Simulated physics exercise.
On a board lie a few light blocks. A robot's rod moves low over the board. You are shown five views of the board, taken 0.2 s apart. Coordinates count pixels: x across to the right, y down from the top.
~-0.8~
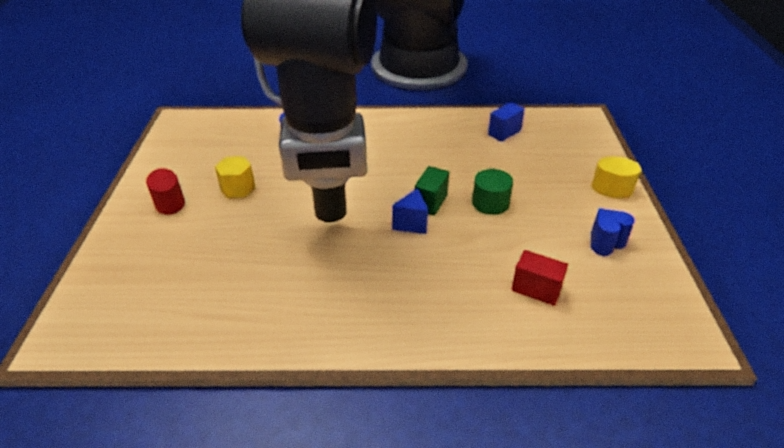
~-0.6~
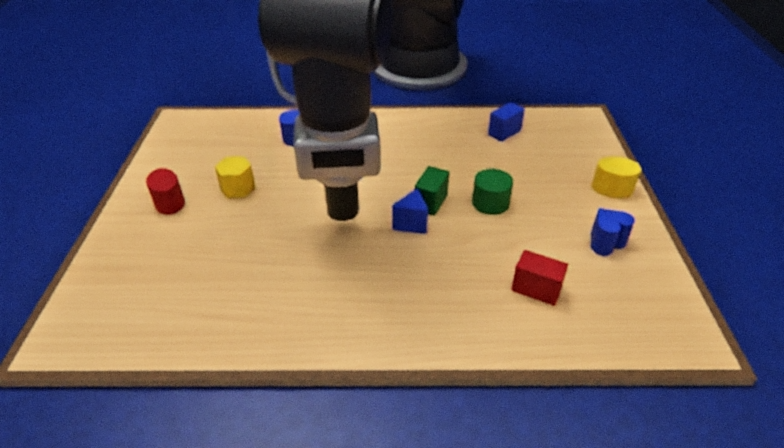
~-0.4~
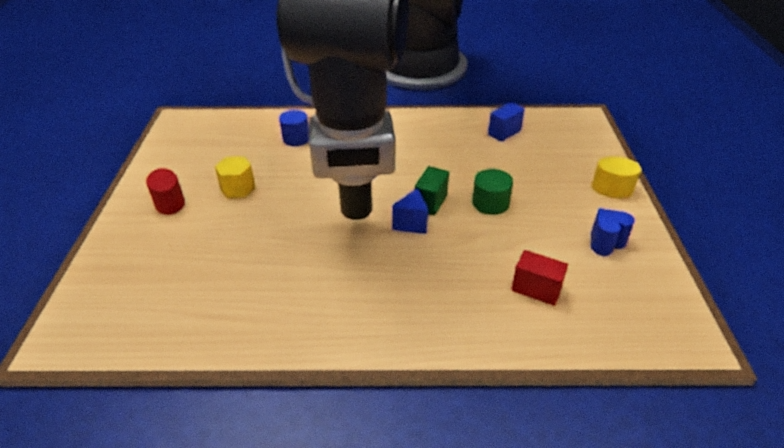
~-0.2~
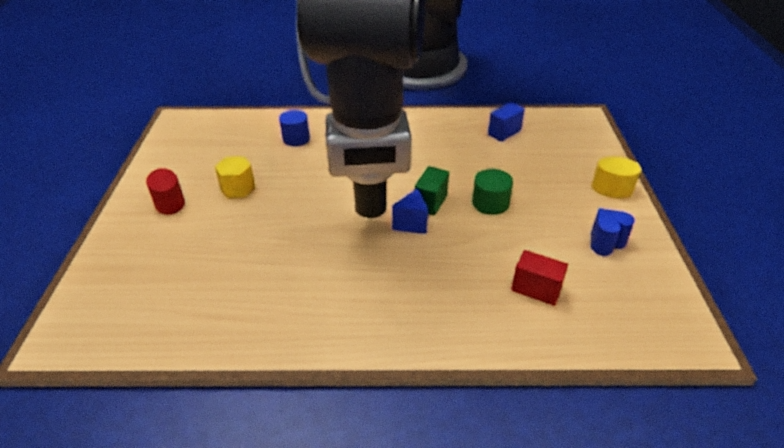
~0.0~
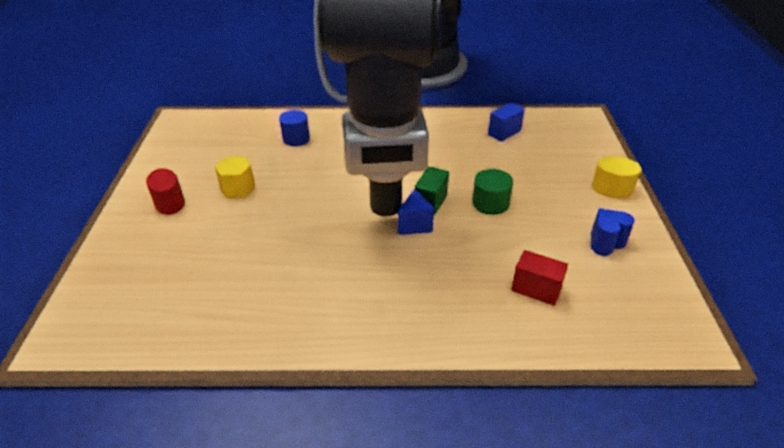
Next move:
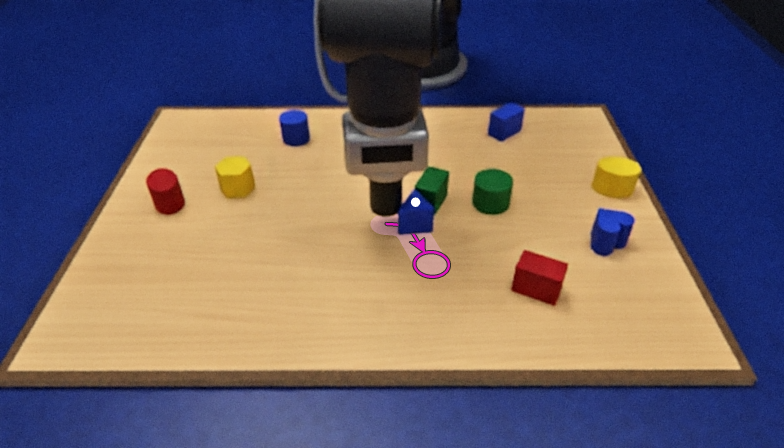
On a wooden board over a blue surface, small red, yellow, blue and green blocks lie scattered while a robot arm holds a dark rod low among them. The rod glides slowly right, revealing a blue cylinder behind it, then meets the blue triangular block and nudges it slightly beside the green rectangular block.
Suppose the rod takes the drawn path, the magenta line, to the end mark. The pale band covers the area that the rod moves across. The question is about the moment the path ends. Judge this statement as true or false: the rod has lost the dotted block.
It is true.
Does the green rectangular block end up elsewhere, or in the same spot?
By the last moment of the path, the green rectangular block has stayed put.
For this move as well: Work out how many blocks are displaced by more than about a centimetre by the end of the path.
Moved: 1.
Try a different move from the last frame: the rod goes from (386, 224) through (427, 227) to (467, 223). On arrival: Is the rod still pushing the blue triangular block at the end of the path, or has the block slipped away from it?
At that point it is up front.
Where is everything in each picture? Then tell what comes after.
In the first frame, lower end of the rod (331, 212), tops of blocks, blue triangular block (412, 201), green rectangular block (432, 178).
In the second frame, rod (343, 211), blocks as before.
In the third frame, rod (357, 210), blocks as before.
In the fourth frame, rod (371, 208), blocks as before.
In the fifth frame, rod (386, 207), blue triangular block (416, 202), green rectangular block (432, 178).
The drawn path runs from (386, 224) via (410, 230) and (421, 246), ending at (432, 264); the dot is on the blue triangular block.
On the path given first. Halfway along, rod (416, 221); blue triangular block (444, 210), turned 45° anticlockwise.
At the end, rod (433, 247); blue triangular block (445, 211), turned 55° anticlockwise; green rectangular block not moved.
